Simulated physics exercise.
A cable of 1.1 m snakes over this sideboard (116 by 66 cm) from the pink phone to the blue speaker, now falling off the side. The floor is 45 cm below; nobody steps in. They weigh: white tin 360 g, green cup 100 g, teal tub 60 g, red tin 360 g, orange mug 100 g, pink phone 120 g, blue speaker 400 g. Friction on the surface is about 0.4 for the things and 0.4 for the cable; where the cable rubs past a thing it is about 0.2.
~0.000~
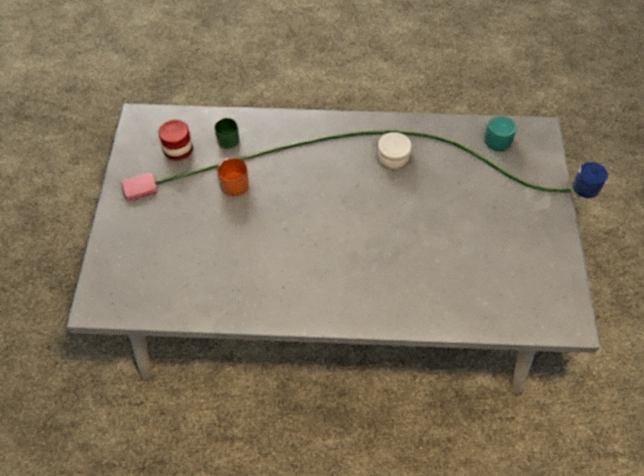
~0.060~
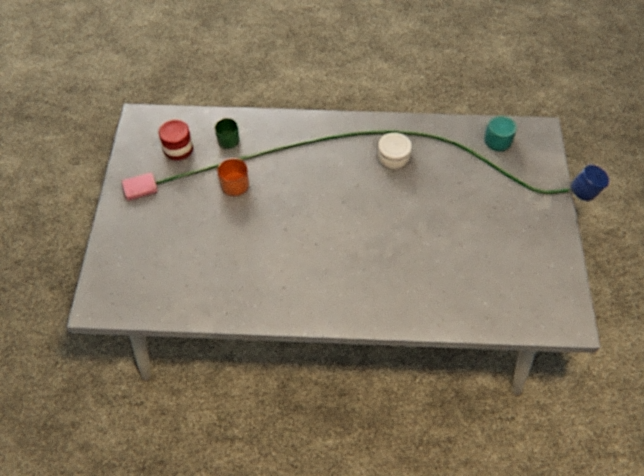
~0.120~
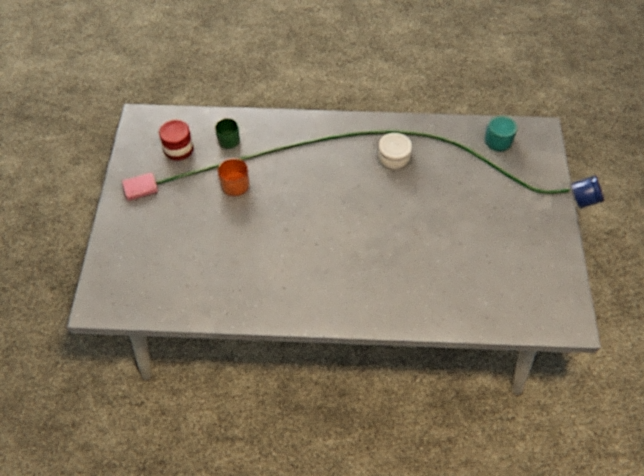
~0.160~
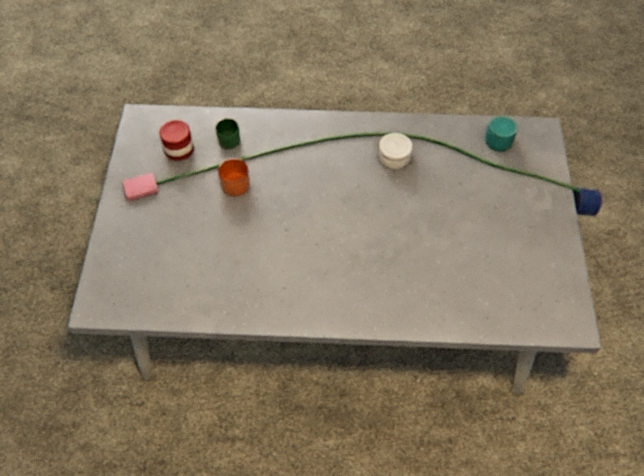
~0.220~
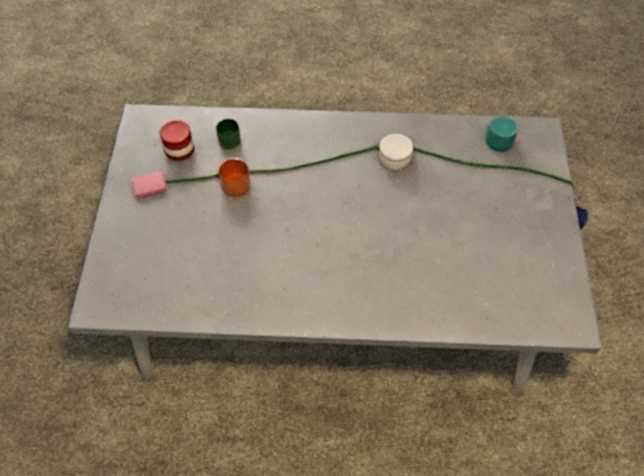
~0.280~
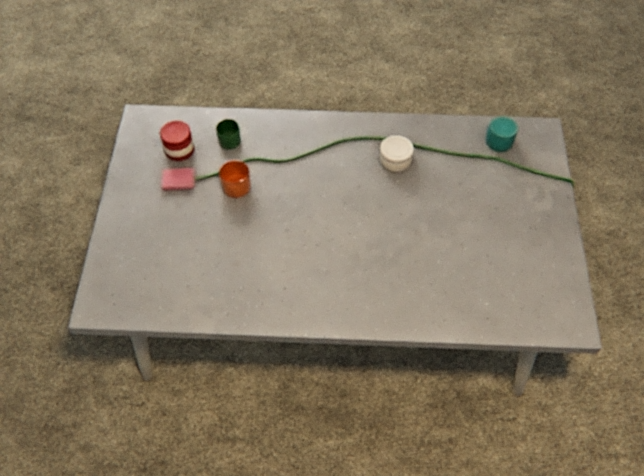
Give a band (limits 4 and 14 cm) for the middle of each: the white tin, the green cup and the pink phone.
Result: White tin stays in the low band, green cup hardly moves, pink phone ends far away.
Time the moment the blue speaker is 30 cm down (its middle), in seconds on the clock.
About: 0.42 s.
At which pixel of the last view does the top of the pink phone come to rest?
At about (356, 134).
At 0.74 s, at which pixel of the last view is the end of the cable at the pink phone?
Near (347, 127).
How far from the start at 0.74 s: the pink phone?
About: Pink phone 50 cm.
After 0.5 s, the cable's tail end at (291, 148); pink phone 35 cm off its start, blue speaker over the edge, orange mug 3 cm off its start.
After 0.7 s, the cable's tail end at (347, 127); pink phone 54 cm off its start, blue speaker over the edge, orange mug 3 cm off its start.
After 1.0 s, the cable's tail end at (351, 126); pink phone 56 cm off its start at (356, 134), blue speaker over the edge, orange mug 3 cm off its start at (247, 174).
After 1.2 s, the cable's tail end at (351, 126); pink phone 56 cm off its start, blue speaker over the edge, orange mug 3 cm off its start.
After 2.4 s, the cable's tail end at (351, 126); pink phone 56 cm off its start at (356, 134), white tin 1 cm off its start at (397, 148), green cup 0 cm off its start at (228, 128), blue speaker over the edge.
